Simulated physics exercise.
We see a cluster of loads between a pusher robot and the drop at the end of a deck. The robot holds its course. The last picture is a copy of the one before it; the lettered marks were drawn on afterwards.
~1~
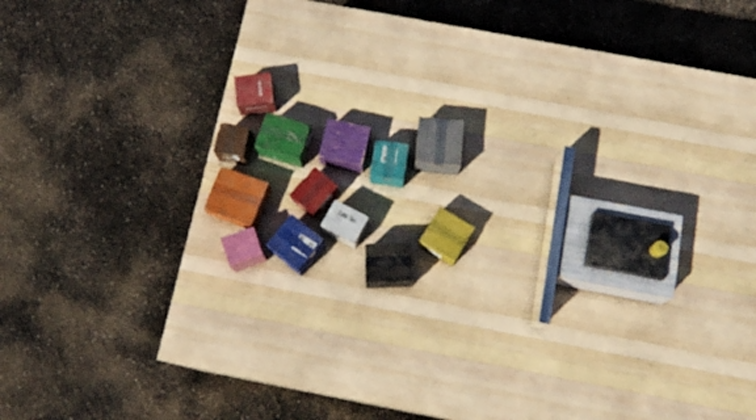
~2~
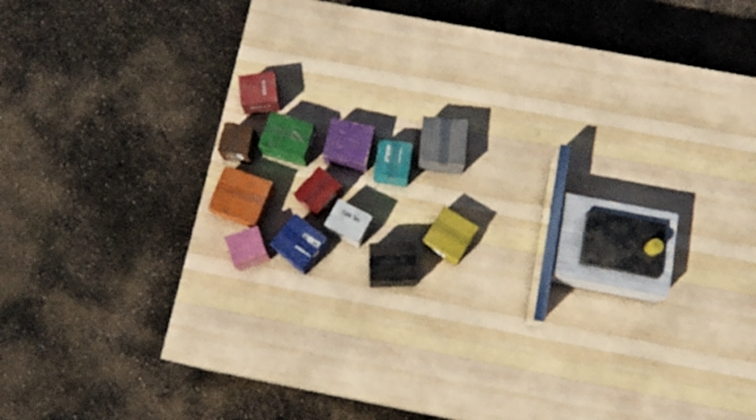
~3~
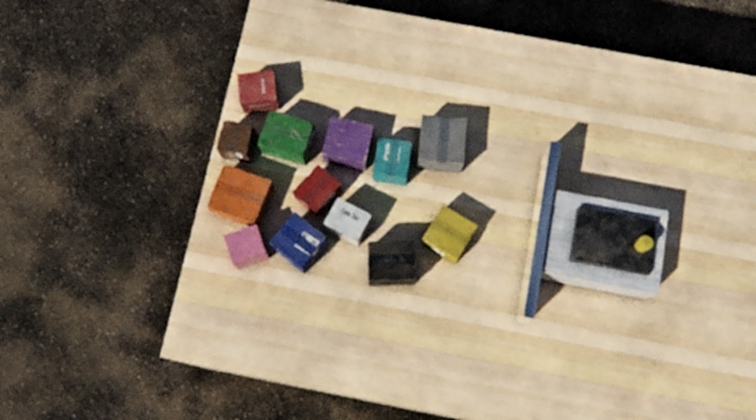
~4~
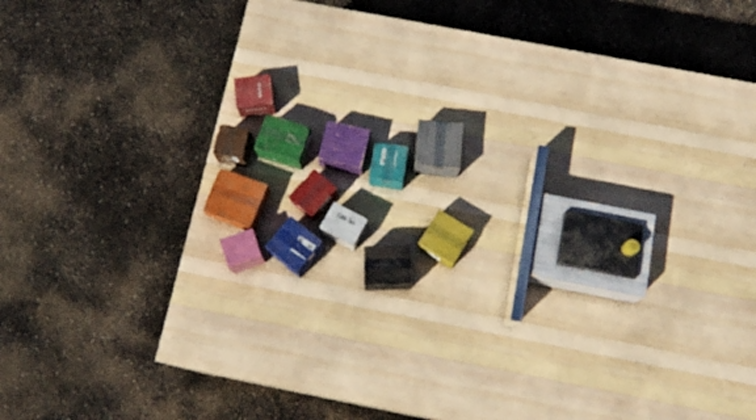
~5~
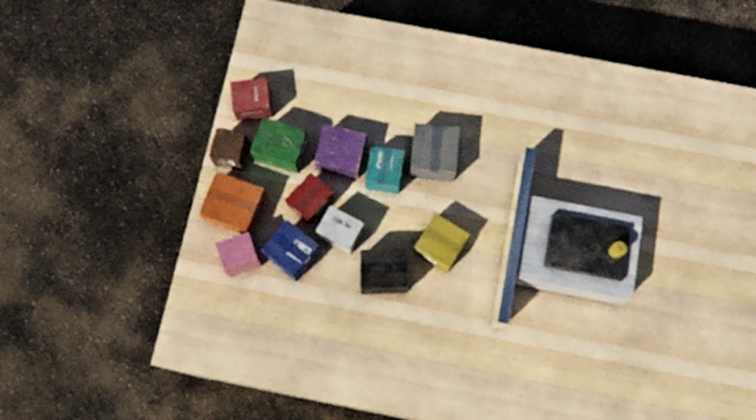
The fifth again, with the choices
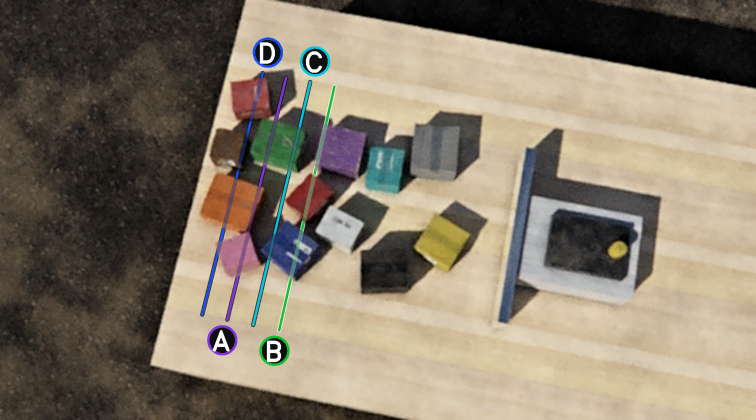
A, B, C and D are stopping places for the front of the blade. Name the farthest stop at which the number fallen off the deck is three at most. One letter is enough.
The farthest such stop is B.
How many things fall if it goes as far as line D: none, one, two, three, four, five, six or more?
Six or more.
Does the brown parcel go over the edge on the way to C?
Yes.
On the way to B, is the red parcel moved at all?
By then, yes.
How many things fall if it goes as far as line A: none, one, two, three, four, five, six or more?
Six or more.
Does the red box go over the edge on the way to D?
Yes.
On the marked copy, A at (258, 194); B at (308, 204); C at (283, 199); D at (234, 189).
With B. Early on, robot (505, 231); black parcel (373, 275); grey box (425, 150).
Further on, robot (430, 216); brown parcel over the edge; green parcel (229, 136).
At the end, robot (372, 205); brown parcel over the edge; green parcel over the edge; two fallen.
As for the rest, A drops eight; C drops five; D drops ten.
